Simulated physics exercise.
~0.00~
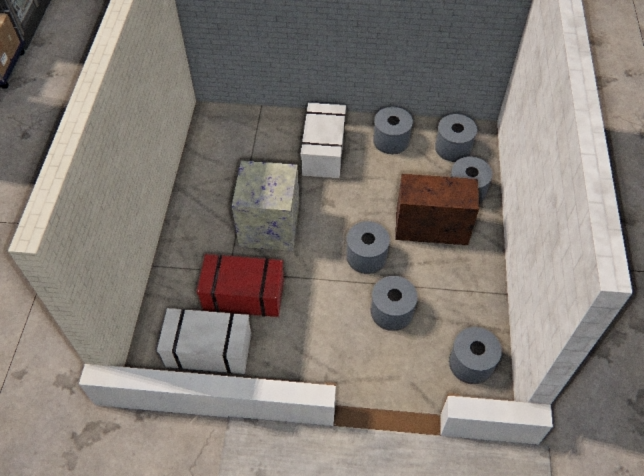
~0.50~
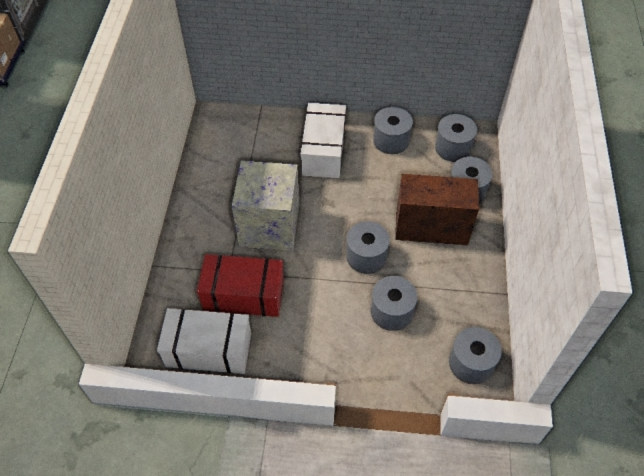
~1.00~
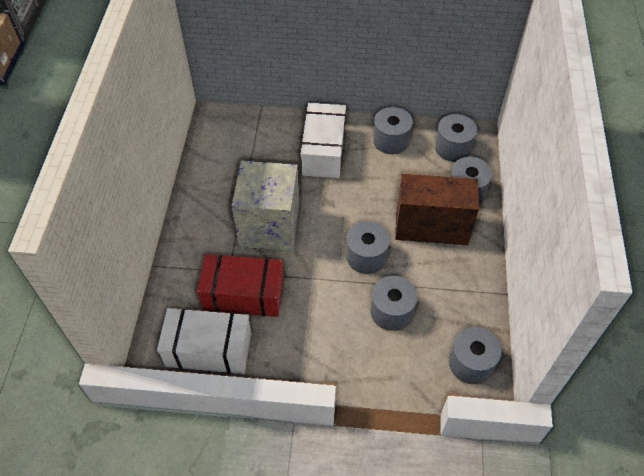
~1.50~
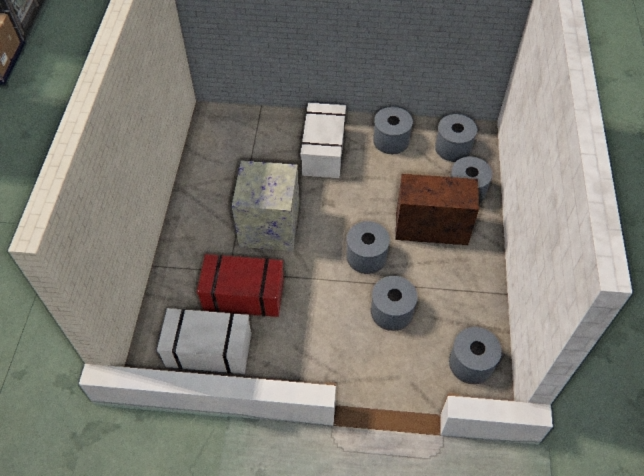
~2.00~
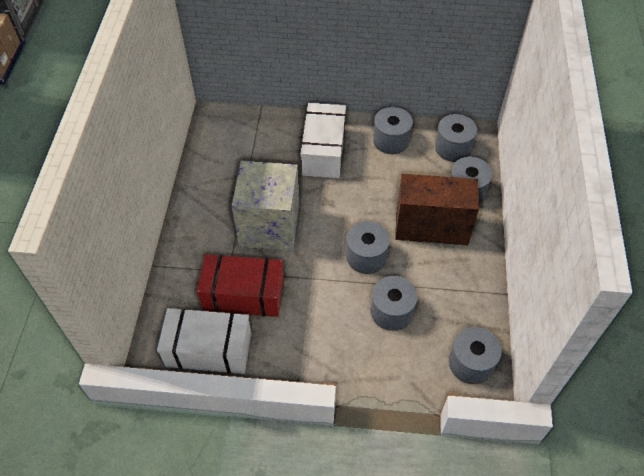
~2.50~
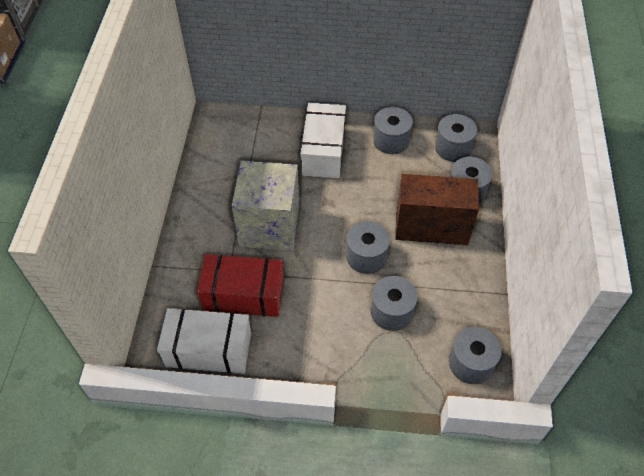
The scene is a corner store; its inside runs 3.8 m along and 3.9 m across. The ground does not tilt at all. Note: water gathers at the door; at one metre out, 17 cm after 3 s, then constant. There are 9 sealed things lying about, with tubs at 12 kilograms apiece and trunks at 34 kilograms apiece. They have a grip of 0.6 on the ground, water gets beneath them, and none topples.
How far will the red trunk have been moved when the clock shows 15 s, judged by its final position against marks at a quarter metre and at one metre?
It remains where it was.
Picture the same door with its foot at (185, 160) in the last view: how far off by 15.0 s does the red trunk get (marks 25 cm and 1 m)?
That would leave the red trunk practically in place.
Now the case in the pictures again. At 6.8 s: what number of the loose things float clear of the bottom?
1 at that moment.
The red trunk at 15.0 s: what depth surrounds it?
I'd put it at about 8 cm.
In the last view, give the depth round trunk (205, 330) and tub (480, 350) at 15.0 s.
8 and 10 cm.
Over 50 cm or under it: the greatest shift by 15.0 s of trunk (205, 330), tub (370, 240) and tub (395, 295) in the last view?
Note - in order: Smaller; farther; farther.
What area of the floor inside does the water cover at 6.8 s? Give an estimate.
Flooded: Near 11.0 m2.
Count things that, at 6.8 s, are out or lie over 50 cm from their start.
Tally: 1.
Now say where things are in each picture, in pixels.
The first frame shows the red trunk at (240, 276), on the bottom; water covers 0.0 m2; 0 of 9 have shifted.
The second frame shows the red trunk at (240, 276) rests on the ground; water covers 0.0 m2; 0 of 9 have shifted.
The third frame shows the red trunk at (240, 276), on the bottom; water covers 0.0 m2; 0 of 9 have shifted.
The fourth frame shows the red trunk at (240, 276), on the bottom; 0.0 m2 under water; 0 of 9 have shifted.
The fifth frame shows the red trunk at (240, 276), on the bottom; 0.0 m2 under water; 0 of 9 have shifted.
The sixth frame shows the red trunk at (240, 276), on the bottom; water covers 0.5 m2; 0 of 9 have shifted.
After 3.5 s the red trunk is near (240, 276), 0.0 m from its start, aground; 0 afloat.
After 6.8 s the red trunk is near (240, 276), 0.0 m from its start, aground; 1 afloat.
After 11.0 s the red trunk is near (240, 276), 0.0 m from its start, aground; 6 afloat.
After 15.0 s the red trunk is near (240, 276), 0.0 m from its start, aground; 7 afloat.
